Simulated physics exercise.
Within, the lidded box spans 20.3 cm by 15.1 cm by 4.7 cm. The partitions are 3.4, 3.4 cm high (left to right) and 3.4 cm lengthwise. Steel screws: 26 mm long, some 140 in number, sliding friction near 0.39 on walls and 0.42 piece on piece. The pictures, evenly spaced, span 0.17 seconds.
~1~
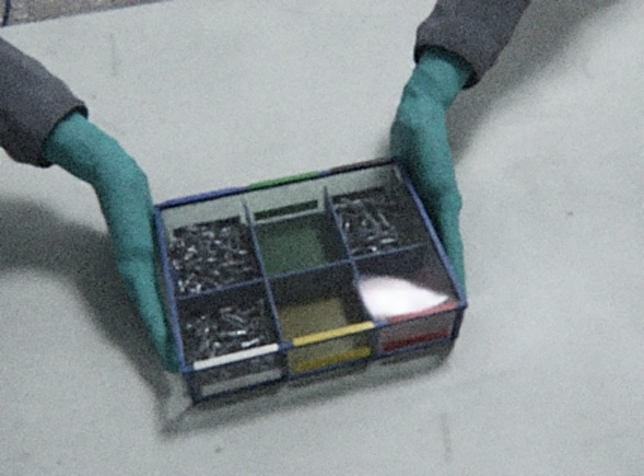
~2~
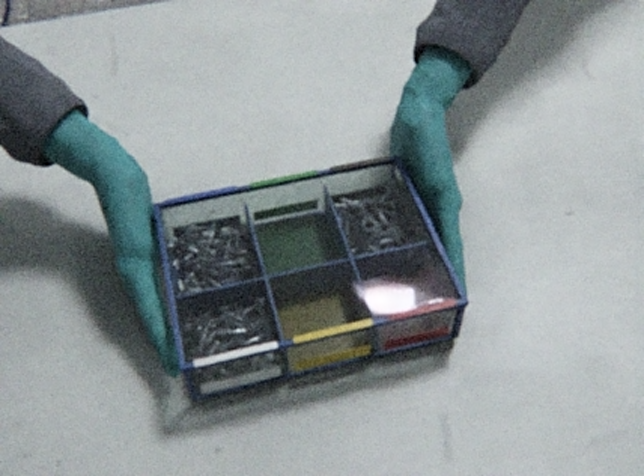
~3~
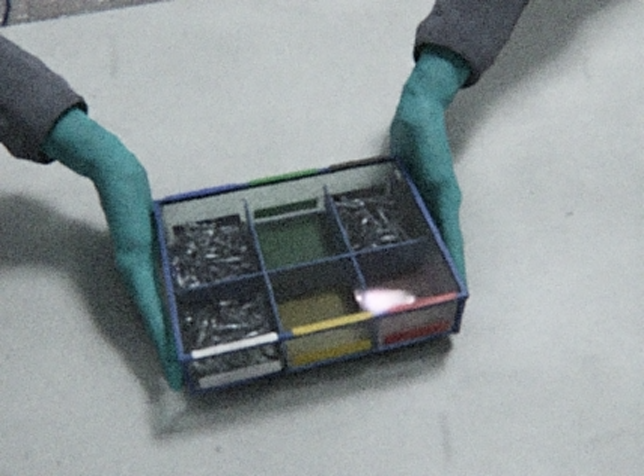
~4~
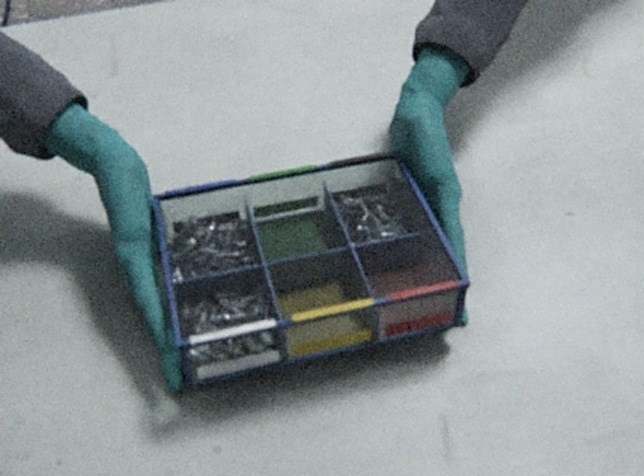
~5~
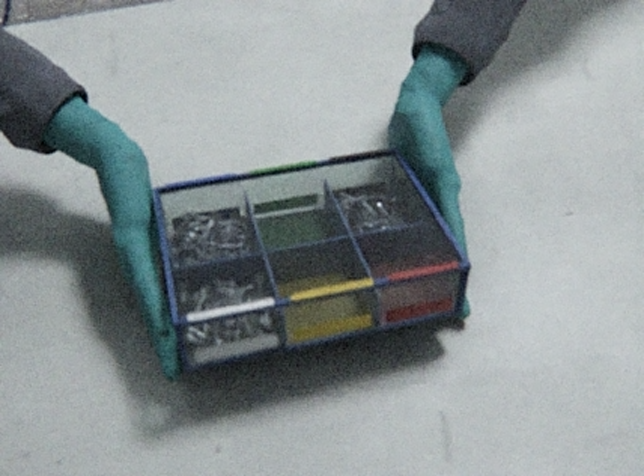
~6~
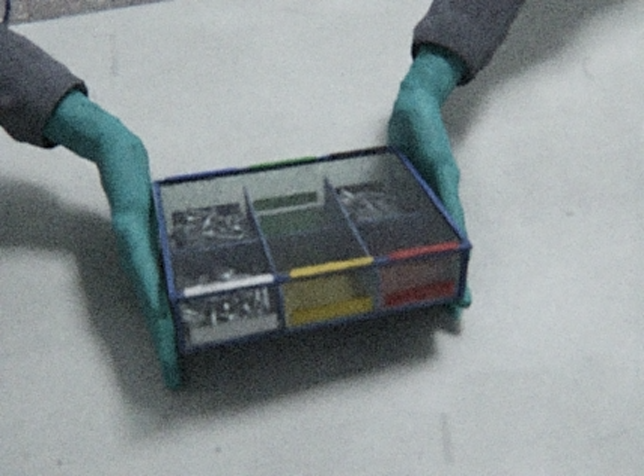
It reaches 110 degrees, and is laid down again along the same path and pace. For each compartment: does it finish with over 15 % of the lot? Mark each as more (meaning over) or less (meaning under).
Red compartment - less; blue compartment - more; green compartment - less; yellow compartment - less; white compartment - more; black compartment - more.
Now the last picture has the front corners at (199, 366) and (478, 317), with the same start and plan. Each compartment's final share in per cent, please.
In per cent, the final split is red 0, blue 30, green 0, yellow 0, white 40, black 25.
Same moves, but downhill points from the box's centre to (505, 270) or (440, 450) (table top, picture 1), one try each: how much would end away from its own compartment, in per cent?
Around 10 % for the first direction, around 15 % for the second.
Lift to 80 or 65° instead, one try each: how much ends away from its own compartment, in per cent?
Some 0 and 0 per cent.
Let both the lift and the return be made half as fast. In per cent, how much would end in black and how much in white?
Final share: Black 25 %, white 35 %.
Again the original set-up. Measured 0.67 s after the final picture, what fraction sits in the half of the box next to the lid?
Estimate: Near 50 per cent.
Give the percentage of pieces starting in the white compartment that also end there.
It works out to near 90 percent.
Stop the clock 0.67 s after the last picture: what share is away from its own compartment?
Around 5 in a hundred.
Then, 0.67 s after the last picture, tilt 110 degrees; blue 40 %, white 35 %, black 25 %.
Then, 1.12 s after the last picture, tilt 48 degrees; blue 40 %, white 35 %, black 25 %.
Then, 1.64 s after the last picture, tilt 0 degrees; blue 40 %, white 35 %, black 25 %.
In the end, red 0 %, blue 40 %, green 0 %, yellow 0 %, white 35 %, black 25 %.
